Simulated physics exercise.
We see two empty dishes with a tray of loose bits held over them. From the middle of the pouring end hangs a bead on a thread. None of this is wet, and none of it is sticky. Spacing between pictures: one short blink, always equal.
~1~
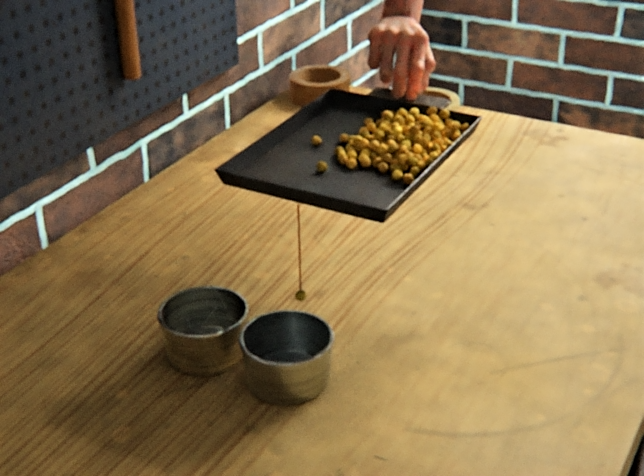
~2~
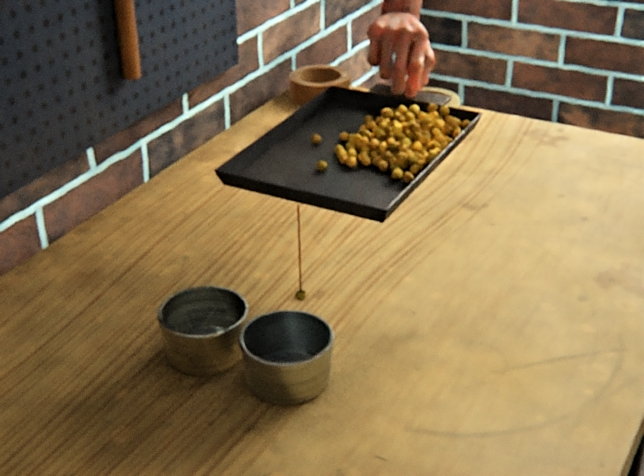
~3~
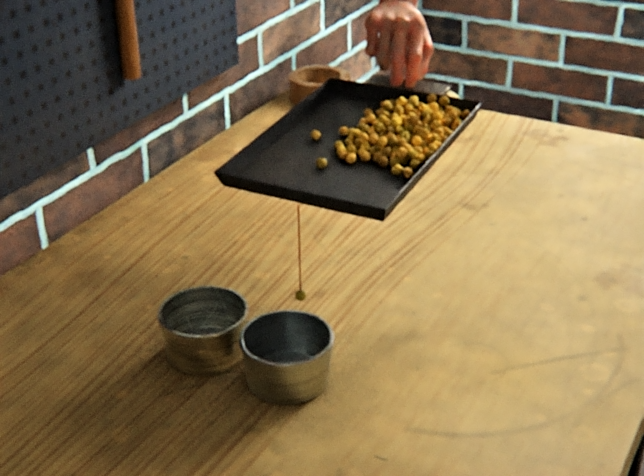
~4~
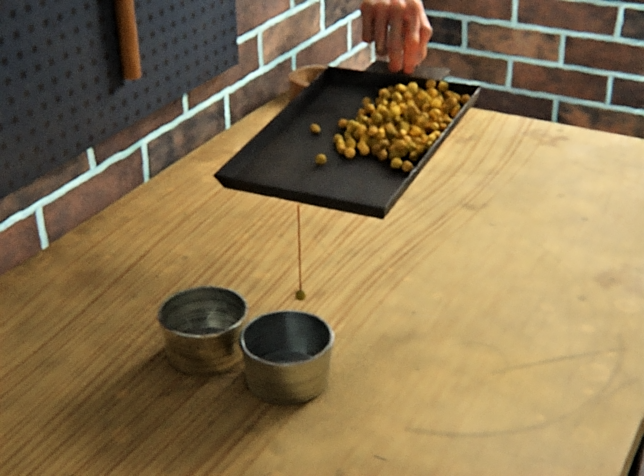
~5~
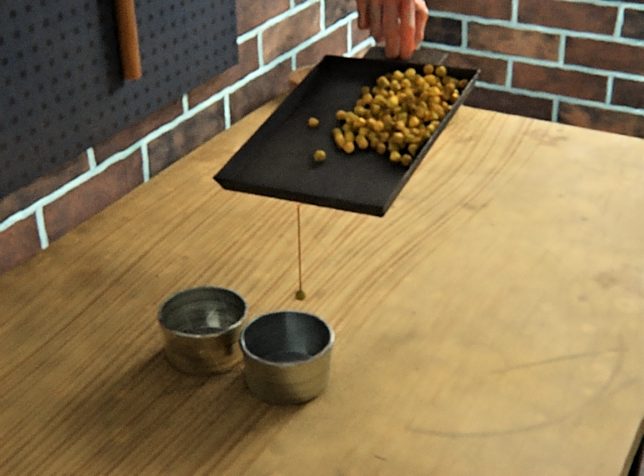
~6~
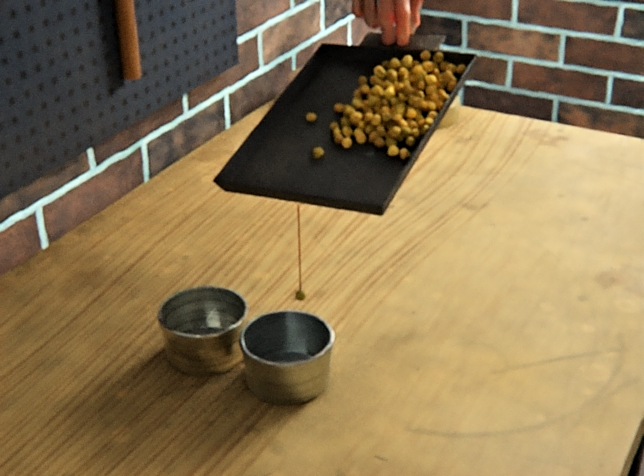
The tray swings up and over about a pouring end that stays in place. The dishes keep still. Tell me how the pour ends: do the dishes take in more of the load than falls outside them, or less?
The dishes end up holding in excess of half.
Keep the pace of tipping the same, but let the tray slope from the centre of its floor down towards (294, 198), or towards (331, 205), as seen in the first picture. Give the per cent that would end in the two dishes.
In turn 70 and 40 in a hundred.
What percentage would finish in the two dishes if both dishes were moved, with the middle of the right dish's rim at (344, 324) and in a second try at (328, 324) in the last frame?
You'd get 40 in a hundred the first time and 50 in a hundred the second.
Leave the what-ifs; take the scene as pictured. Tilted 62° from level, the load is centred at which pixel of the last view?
The middle of the pieces sits at roughly (267, 180).
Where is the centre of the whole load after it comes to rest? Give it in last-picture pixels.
(222, 349).
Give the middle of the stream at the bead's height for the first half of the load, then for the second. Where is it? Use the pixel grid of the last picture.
Near (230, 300) and later near (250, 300).
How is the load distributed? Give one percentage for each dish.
The share is 40 per cent in the left dish and 30 per cent in the right dish.
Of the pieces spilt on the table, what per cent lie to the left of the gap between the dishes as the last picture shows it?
Reading: Around 60 %.
Soon, tray tipped steeply; most on the tray; a stray few in the left dish; a stray few outside both; about a quarter in the air.
A while on, tray tipped past a quarter turn; about half on the tray; a small part in the right dish; about a quarter in the left dish; a small part outside both; a stray few in the air.
Towards the end, tray tipped past a quarter turn; about a quarter in the right dish; about half in the left dish; about a third outside both.
Finally, tray tipped past a quarter turn; about a quarter in the right dish; about half in the left dish; about a third outside both.
